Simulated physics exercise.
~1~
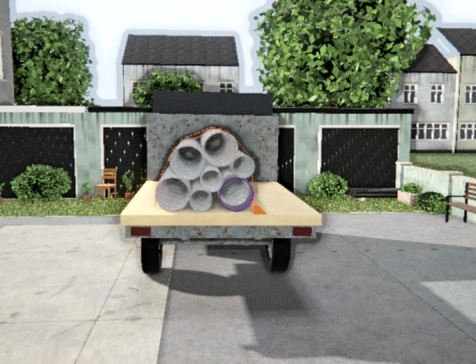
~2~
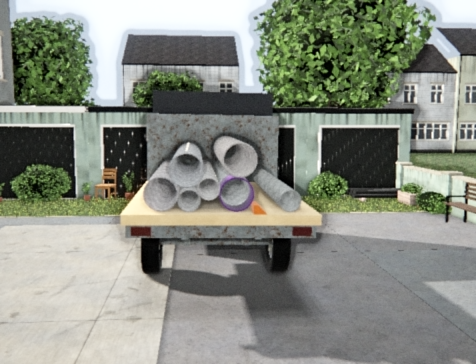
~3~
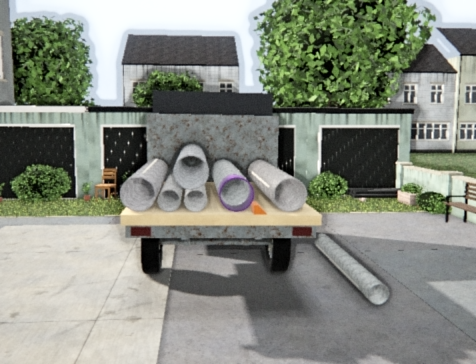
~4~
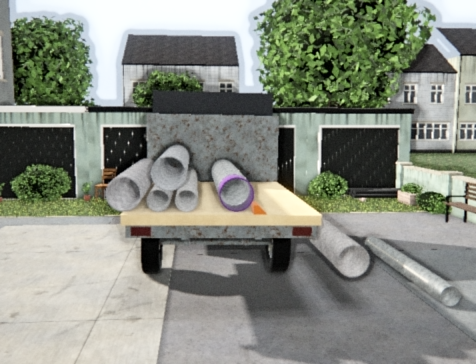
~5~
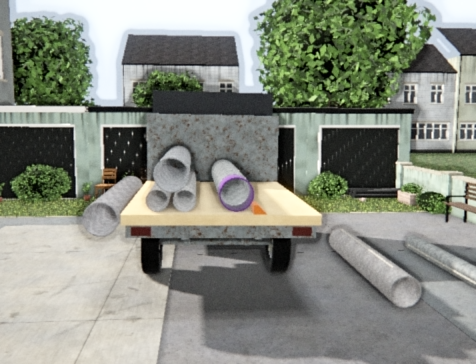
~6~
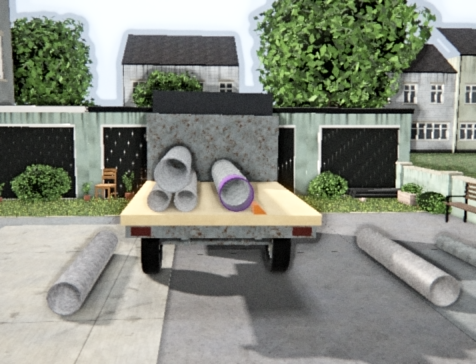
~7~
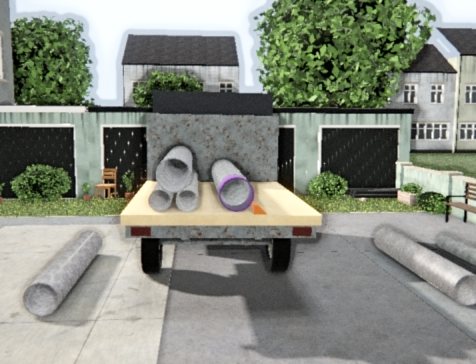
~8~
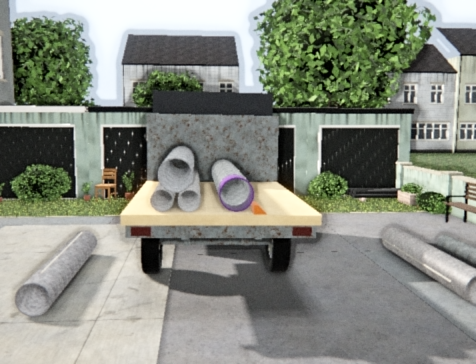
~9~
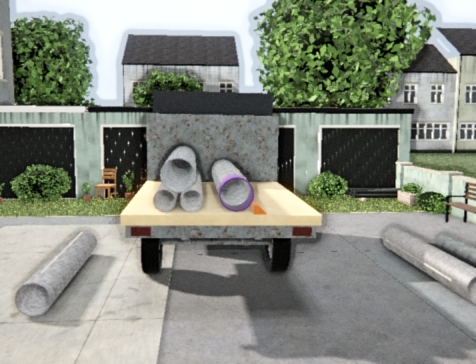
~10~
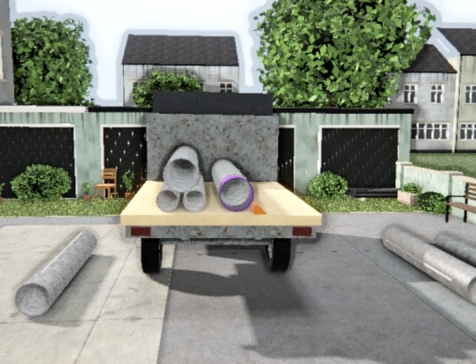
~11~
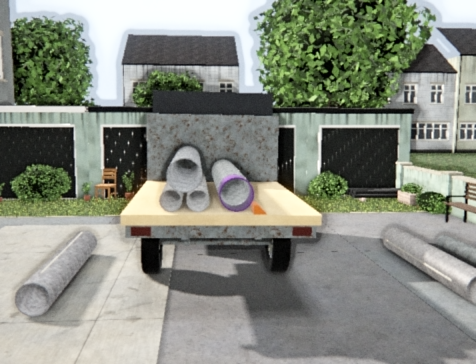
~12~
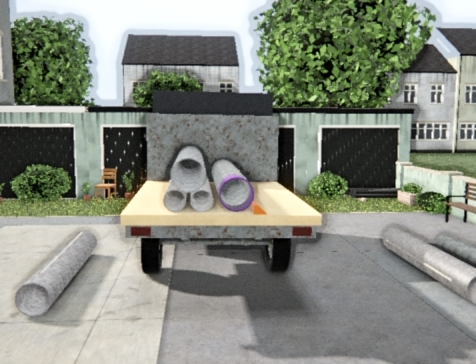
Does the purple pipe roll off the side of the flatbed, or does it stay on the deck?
The purple pipe stays on the deck, resting near the small orange block.
